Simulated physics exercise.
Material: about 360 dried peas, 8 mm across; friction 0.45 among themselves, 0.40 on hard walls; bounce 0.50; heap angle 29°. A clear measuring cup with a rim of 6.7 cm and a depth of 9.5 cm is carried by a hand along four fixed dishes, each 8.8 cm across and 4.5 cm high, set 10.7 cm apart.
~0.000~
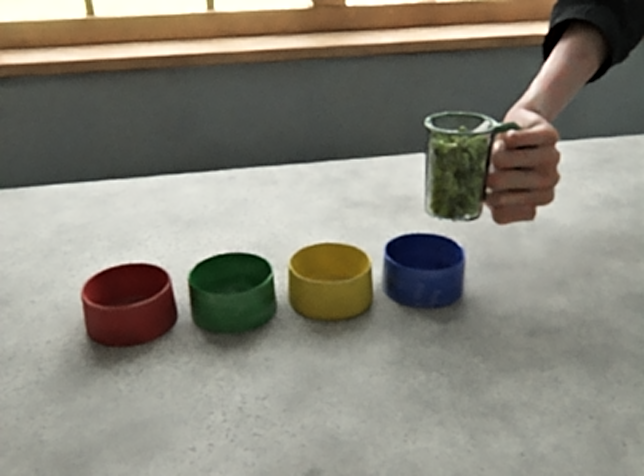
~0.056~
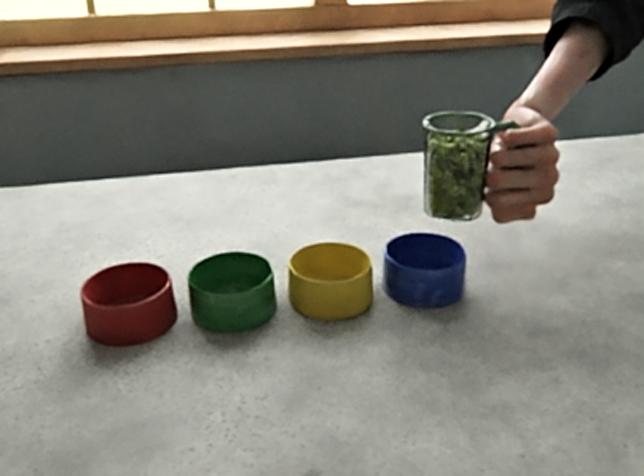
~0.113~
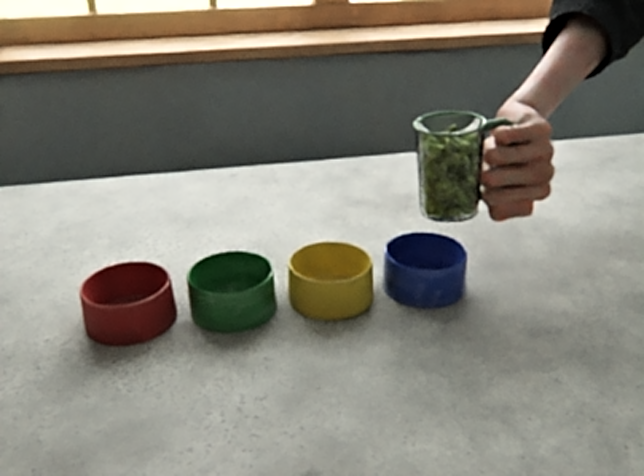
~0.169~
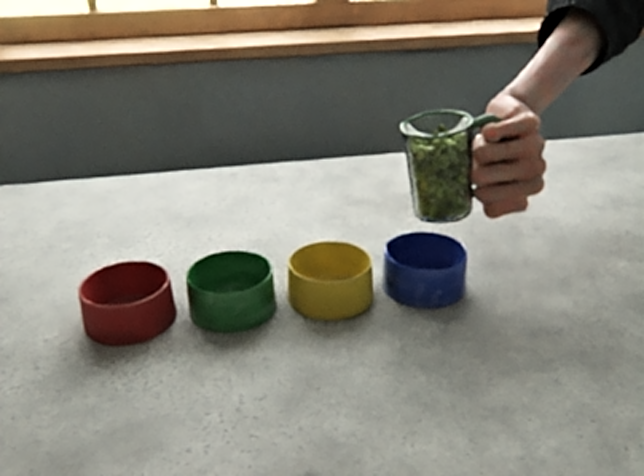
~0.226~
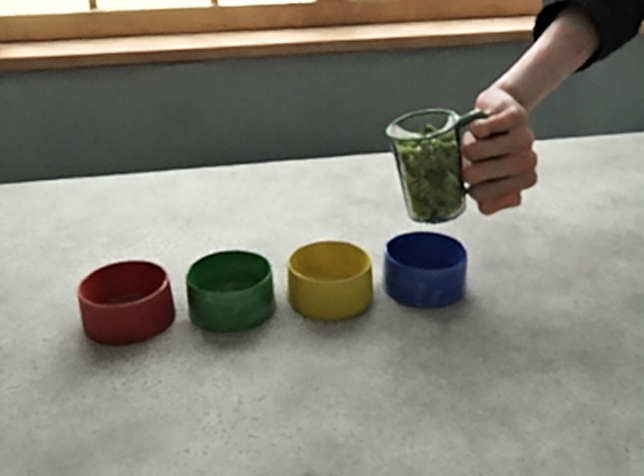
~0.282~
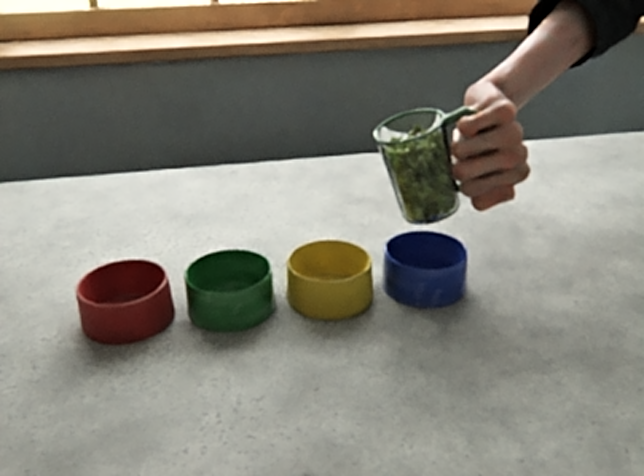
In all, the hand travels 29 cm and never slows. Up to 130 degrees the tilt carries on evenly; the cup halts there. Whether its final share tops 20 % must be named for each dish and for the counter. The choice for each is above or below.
Red dish: More than one in five. Blue dish: One in five or fewer. Green dish: One in five or fewer. Yellow dish: One in five or fewer. Counter: One in five or fewer.
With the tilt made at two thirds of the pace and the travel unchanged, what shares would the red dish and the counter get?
Red: 100, counter: 0.
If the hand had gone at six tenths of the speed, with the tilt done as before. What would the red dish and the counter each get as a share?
Red: 0; counter: 0.
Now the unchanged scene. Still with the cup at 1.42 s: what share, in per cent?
My estimate is about 85 per cent.
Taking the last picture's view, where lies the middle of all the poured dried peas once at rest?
Roughly pixel (124, 297).
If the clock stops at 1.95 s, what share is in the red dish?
Close to 95 percent of the load.
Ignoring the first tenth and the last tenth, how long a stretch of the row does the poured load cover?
That stretch comes to around 6 cm.
After 0.97 s, tilt 70 degrees; cup holds 100 %.
After 1.42 s, tilt 105 degrees; cup holds 85 %, red 5 %.
After 1.95 s, tilt 130 degrees; cup holds 0 %, red 95 %.
By 2.3 s all is still; red 95 %, blue 0 %, green 0 %, yellow 0 %, counter 5 %.
